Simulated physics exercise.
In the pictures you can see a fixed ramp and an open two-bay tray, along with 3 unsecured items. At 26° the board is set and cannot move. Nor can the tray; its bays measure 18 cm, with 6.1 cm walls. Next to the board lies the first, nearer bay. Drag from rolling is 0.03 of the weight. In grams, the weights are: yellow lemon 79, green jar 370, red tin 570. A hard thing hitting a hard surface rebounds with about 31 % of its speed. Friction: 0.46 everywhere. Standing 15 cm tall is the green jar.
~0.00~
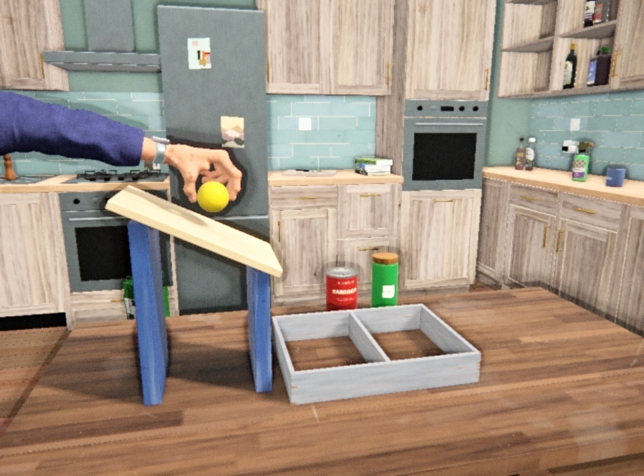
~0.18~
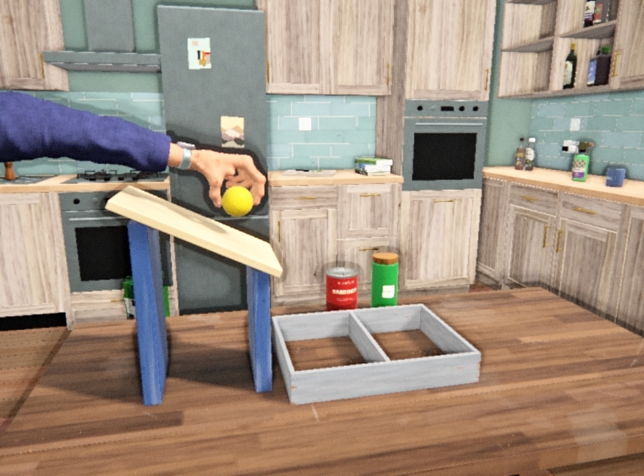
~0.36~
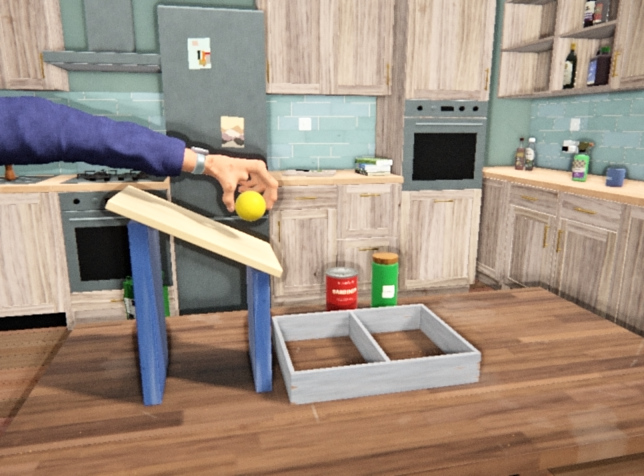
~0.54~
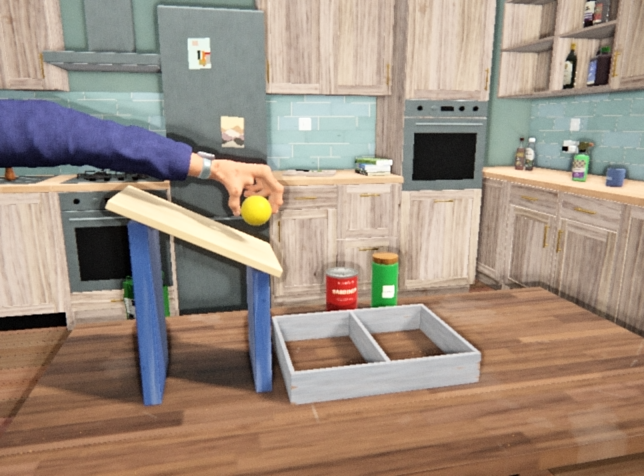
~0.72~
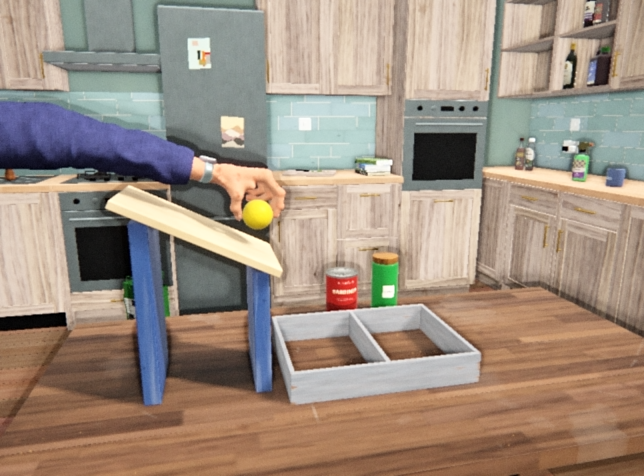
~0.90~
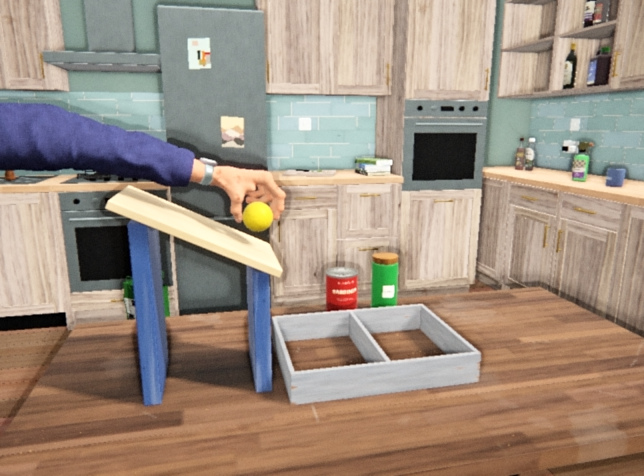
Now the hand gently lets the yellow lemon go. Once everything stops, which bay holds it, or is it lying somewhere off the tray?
It is left in the proximal bin.
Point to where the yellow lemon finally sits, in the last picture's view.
Rest point: Near (337, 351).
After 1.30 s, yellow lemon near (309, 281).
After 1.40 s, it is in the nearer bay; yellow lemon near (333, 351).
At rest (2.4 s), it is in the nearer bay; the bystanders in place, give or take 4 cm. Seen from the same camera at the end, yellow lemon near (337, 351).
